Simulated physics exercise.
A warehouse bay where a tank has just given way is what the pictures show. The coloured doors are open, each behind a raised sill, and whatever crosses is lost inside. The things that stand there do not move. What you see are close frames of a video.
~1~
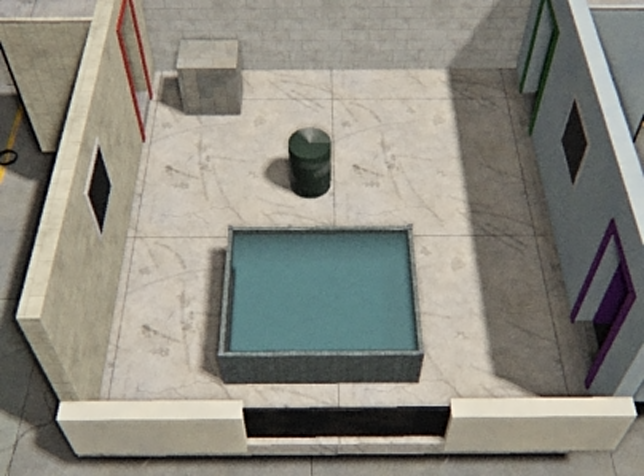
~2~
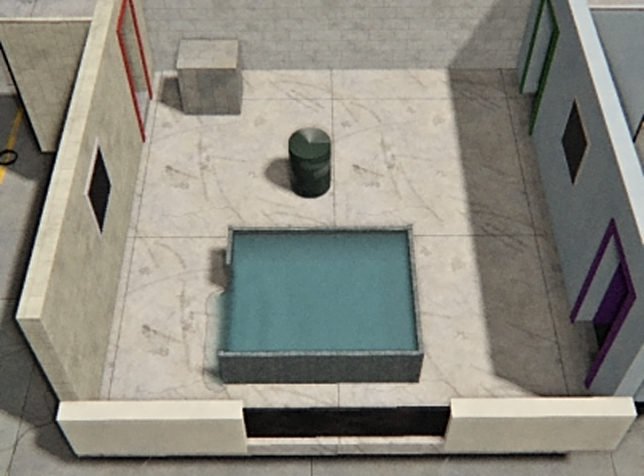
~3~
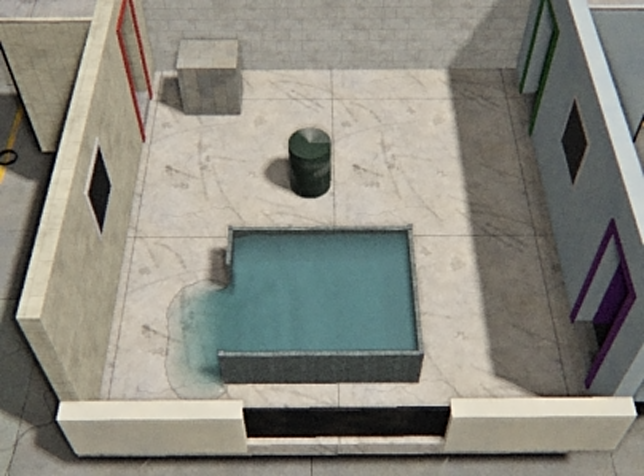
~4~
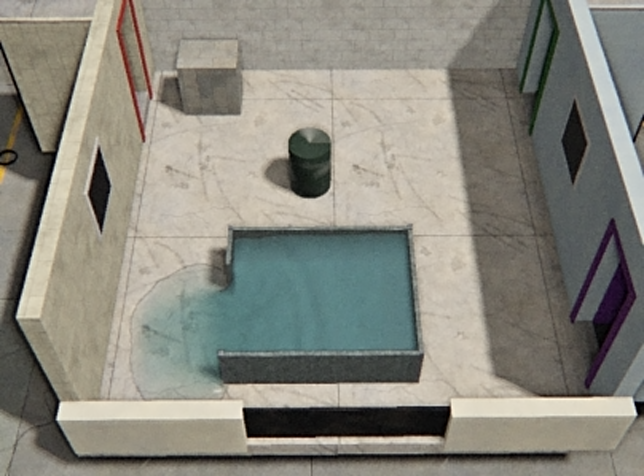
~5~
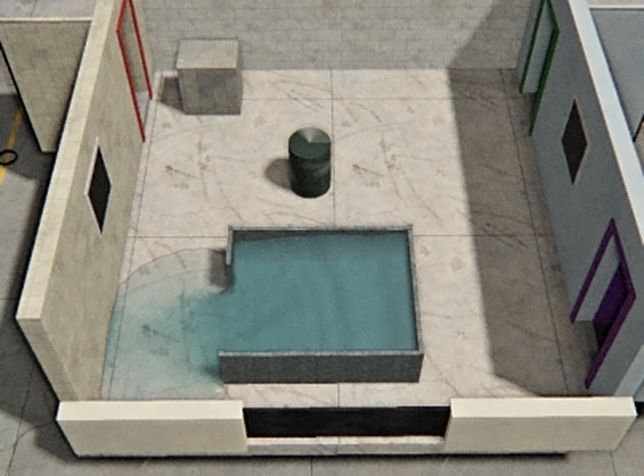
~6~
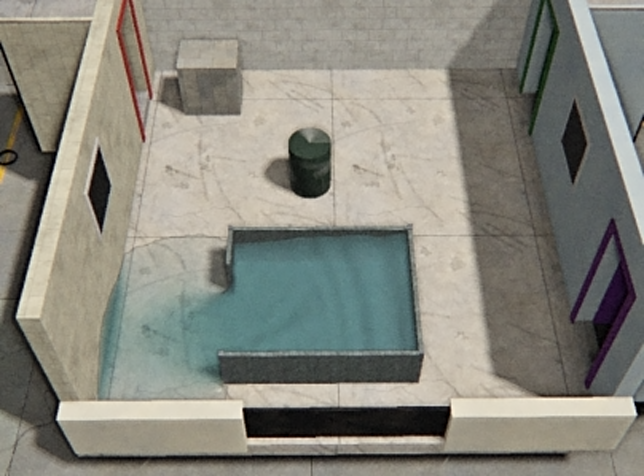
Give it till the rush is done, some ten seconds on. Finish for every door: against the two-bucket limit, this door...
The purple door surpasses it; the red door remains within it; the green door surpasses it.
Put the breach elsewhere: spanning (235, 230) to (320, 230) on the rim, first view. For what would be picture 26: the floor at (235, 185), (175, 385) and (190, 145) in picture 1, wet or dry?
Point one reached; point two not reached; point three reached.
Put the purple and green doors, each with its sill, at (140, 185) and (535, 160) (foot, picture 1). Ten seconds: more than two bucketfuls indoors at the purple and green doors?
The purple door stays under; the green door takes more.
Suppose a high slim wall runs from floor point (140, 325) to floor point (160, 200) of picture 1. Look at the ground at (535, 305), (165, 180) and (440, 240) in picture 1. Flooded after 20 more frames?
Spared, submerged, then spared.
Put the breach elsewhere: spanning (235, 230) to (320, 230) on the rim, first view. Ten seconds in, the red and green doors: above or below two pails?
Red: Beyond the mark, green: Beyond the mark.
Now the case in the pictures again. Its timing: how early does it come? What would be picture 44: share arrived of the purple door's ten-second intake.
Around 75 percent.
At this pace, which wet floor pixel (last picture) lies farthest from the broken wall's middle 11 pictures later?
The wet edge reaches furthest near (150, 105).
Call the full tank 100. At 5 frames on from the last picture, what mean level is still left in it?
My reading is 68 %.
A moment on, water covers 15 % of the floor; the purple door not reached, the red door not reached, the green door not reached.
Next, water covers 25 % of the floor; the purple door not reached, the red door wet at the sill, nothing in, the green door not reached.
Then, water covers 50 % of the floor; the purple door not reached, the red door wet at the sill, nothing in, the green door not reached.
Later, water covers 80 % of the floor; the purple door over two buckets in, the red door wet at the sill, nothing in, the green door under two buckets in.
In the end, water covers 95 % of the floor; the purple door over two buckets in, the red door wet at the sill, nothing in, the green door far over two buckets in.
